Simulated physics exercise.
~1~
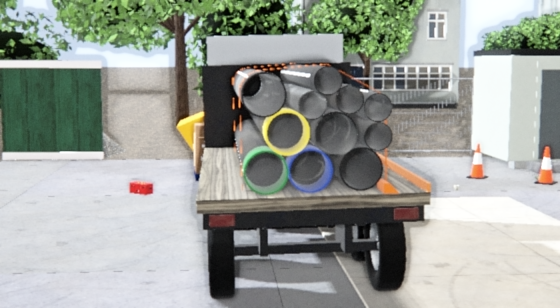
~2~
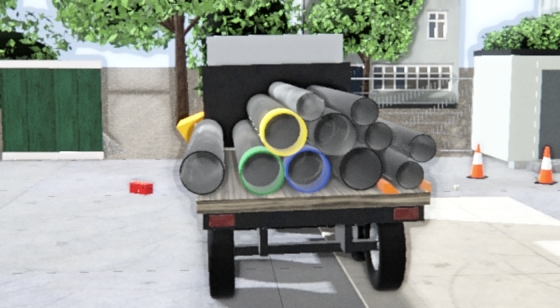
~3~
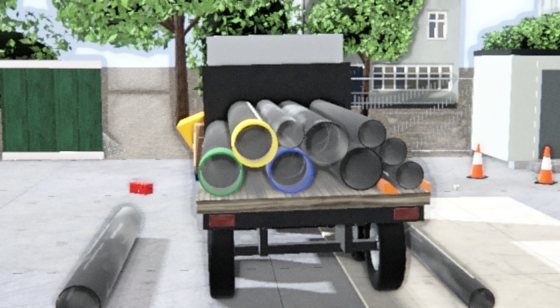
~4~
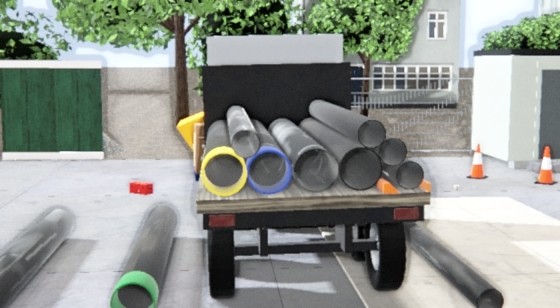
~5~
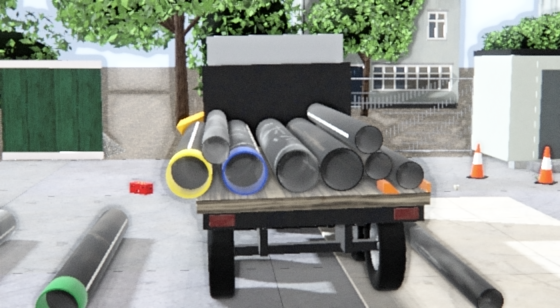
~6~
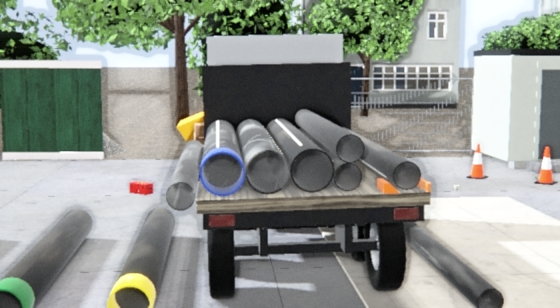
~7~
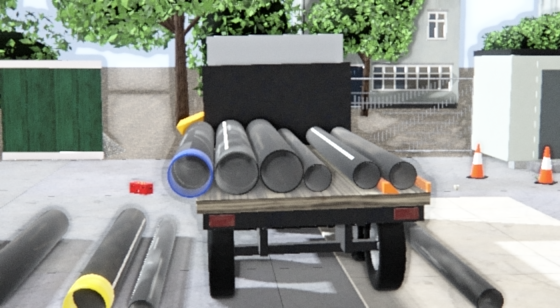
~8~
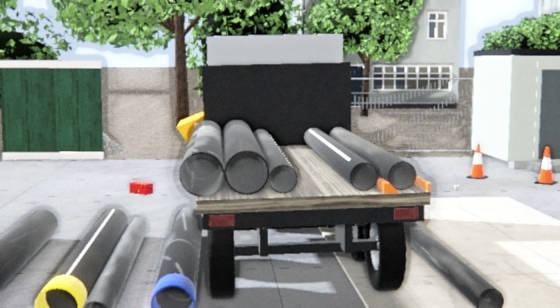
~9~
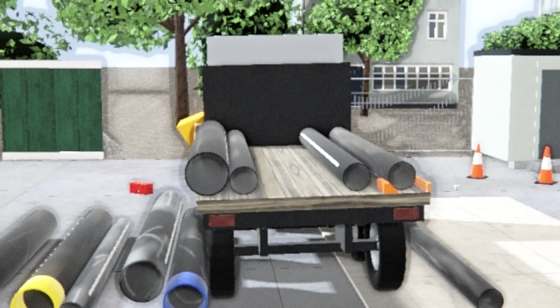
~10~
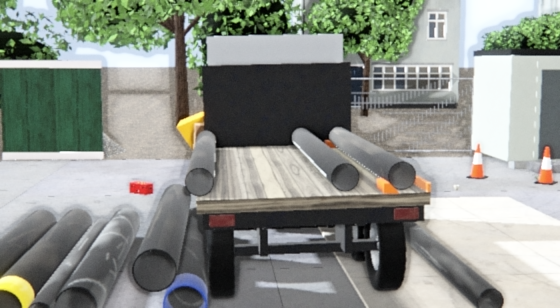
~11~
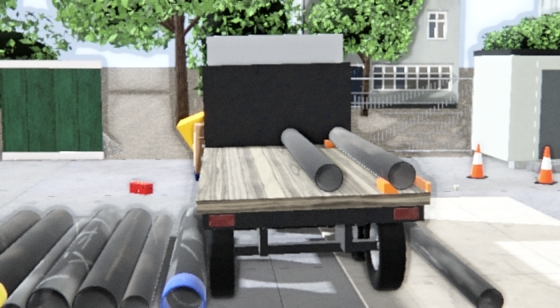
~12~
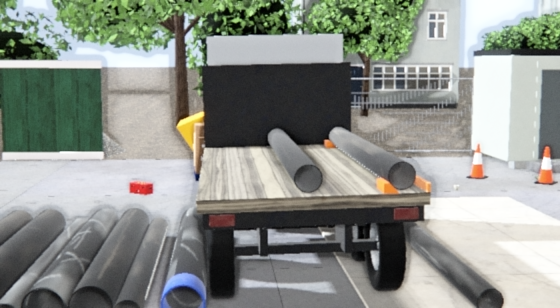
In a paved yard with trees and a wall behind, a flatbed lorry seen from the rear carries a stack of grey pipes, three with green, yellow and blue ends. The stack slumps and spreads, and one pipe drops off each side. The green-ended pipe then rolls off the left edge, followed by the yellow and, after another grey one, the blue. More grey pipes roll left across the deck and fall among them. Finally, two pipes remain on the right of the deck, while the coloured three lie in the row on the left.
